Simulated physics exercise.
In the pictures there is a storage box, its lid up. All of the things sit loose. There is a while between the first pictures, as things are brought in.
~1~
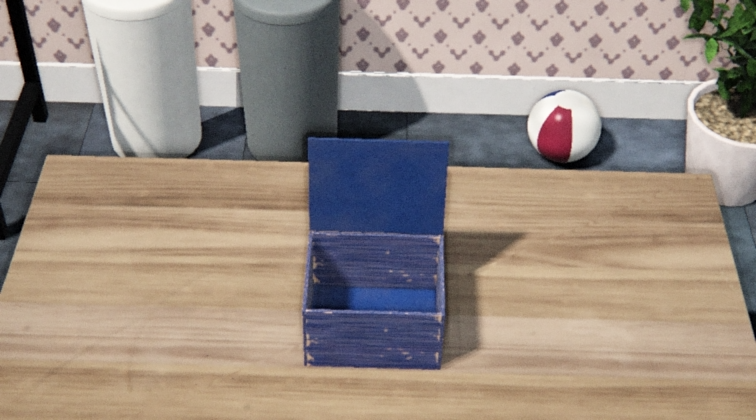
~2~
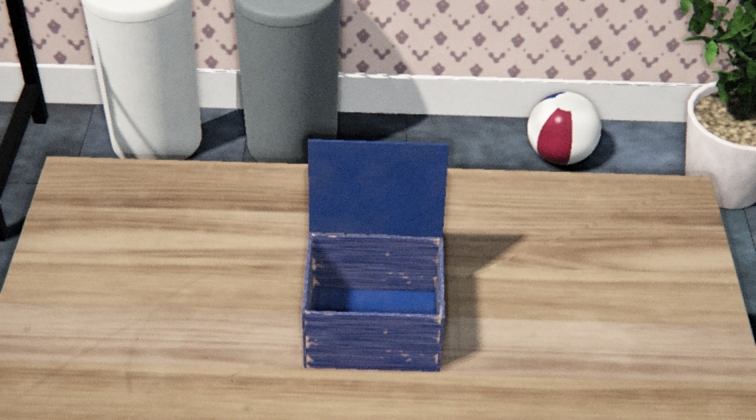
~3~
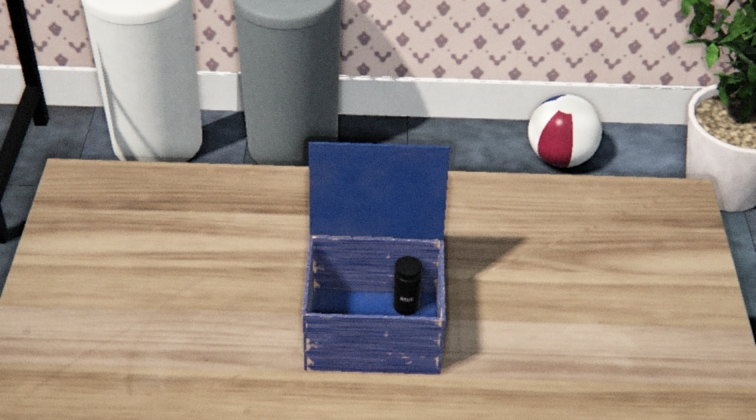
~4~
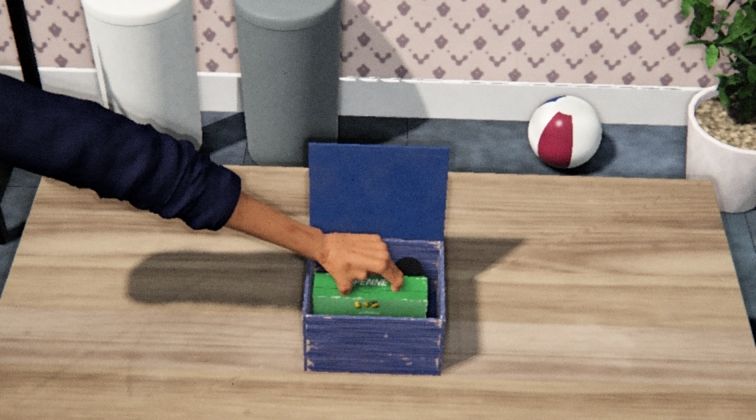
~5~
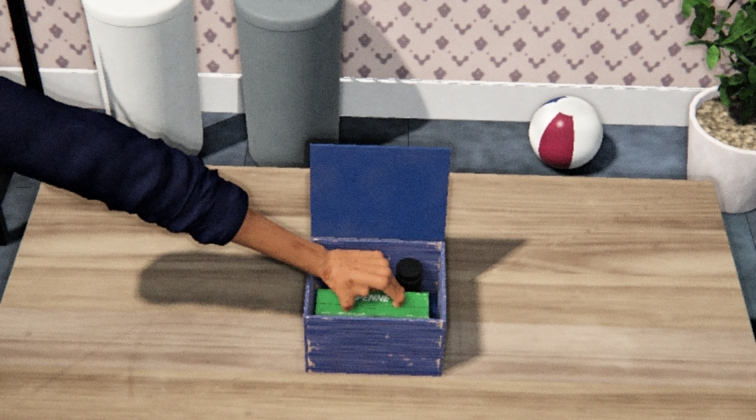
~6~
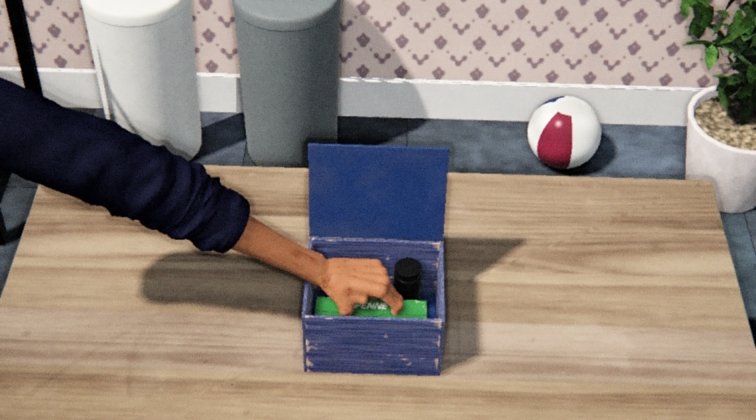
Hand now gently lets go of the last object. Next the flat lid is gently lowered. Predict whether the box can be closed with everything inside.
The box can be closed.
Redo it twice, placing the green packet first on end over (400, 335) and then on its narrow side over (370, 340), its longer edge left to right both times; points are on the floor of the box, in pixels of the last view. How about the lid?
Result of try one: A gap remains; result of try two: No gap.
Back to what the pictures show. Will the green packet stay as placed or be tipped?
At the finish the green packet holds its orientation.
Then, 1.20 s later than the last frame, lid starting down.
Then, 1.60 s later than the last frame, lid 58° above the rim.
Then, 1.80 s later than the last frame, lid 31° above the rim.
Then, 2.00 s later than the last frame, lid shut.
When it is over, lid shut; both as before. End places, in pixels of the last picture, green packet near (371, 328).
